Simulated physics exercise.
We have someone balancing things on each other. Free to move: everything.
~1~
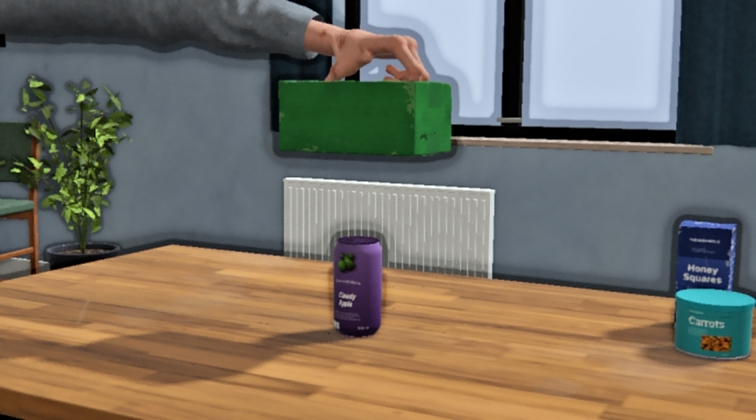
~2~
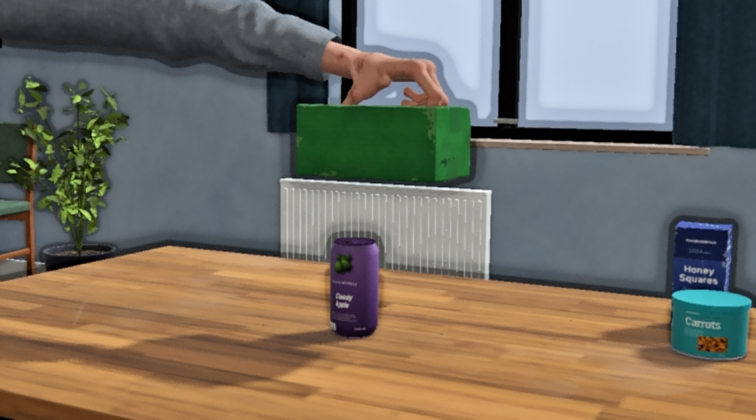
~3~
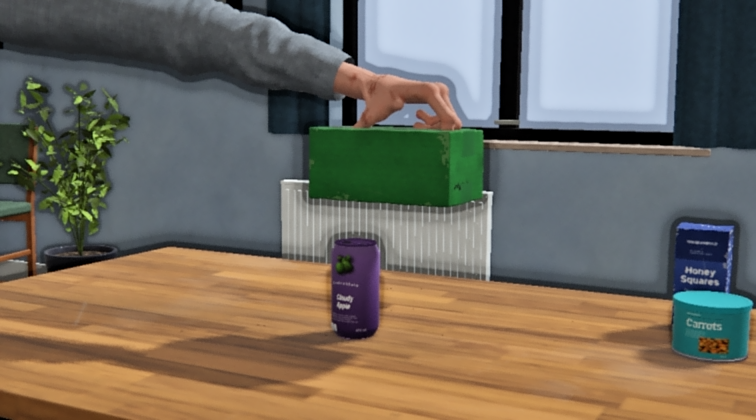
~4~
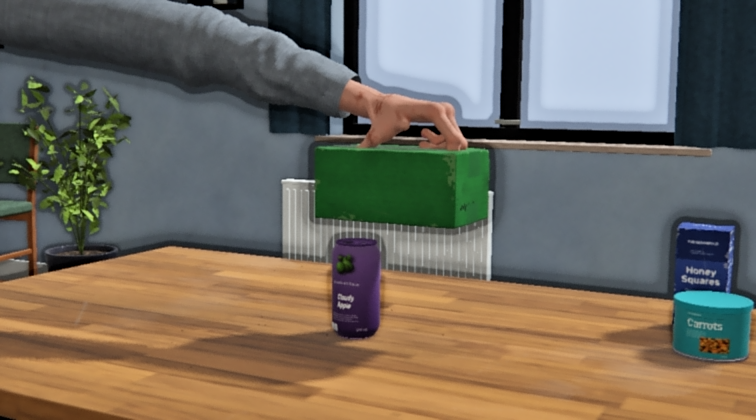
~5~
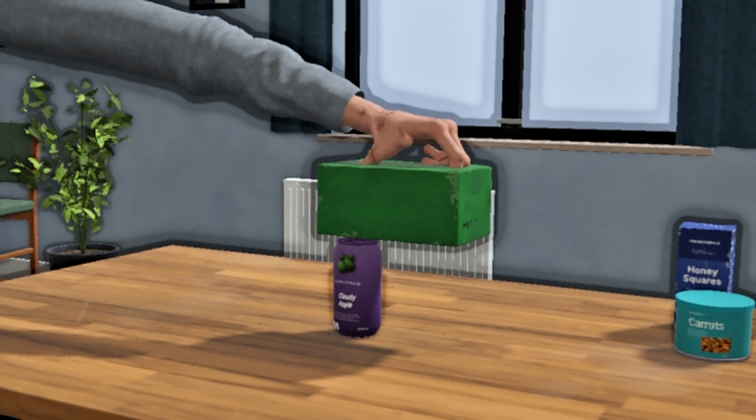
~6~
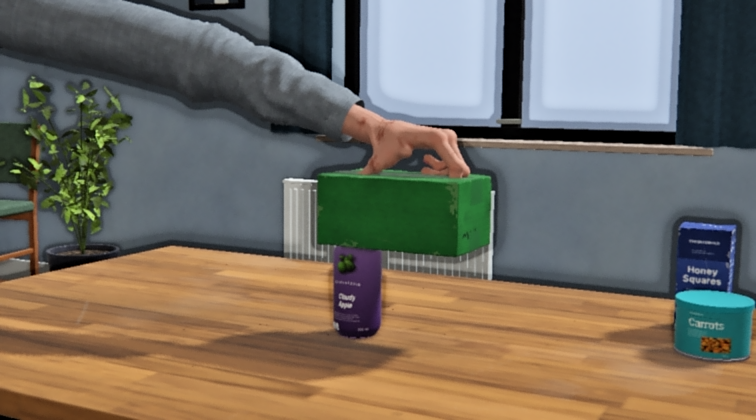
Green box held by a hand moving slightly right and lowering onto a purple can standing on a wooden table.
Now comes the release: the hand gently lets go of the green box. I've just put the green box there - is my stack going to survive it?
No. Some of it tumbles.
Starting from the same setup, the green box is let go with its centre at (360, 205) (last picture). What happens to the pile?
Observed: Pile steady.
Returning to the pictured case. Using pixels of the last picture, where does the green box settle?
Around (465, 274).
Then, 0.40 s past the last view, green box now fallen.
Then, 1.00 s past the last view, things are still on the move.
Finally, fallen, green box; the other 3 still in place. Final places as the last picture's camera would see them, green box near (465, 274). The pile loses its balance.
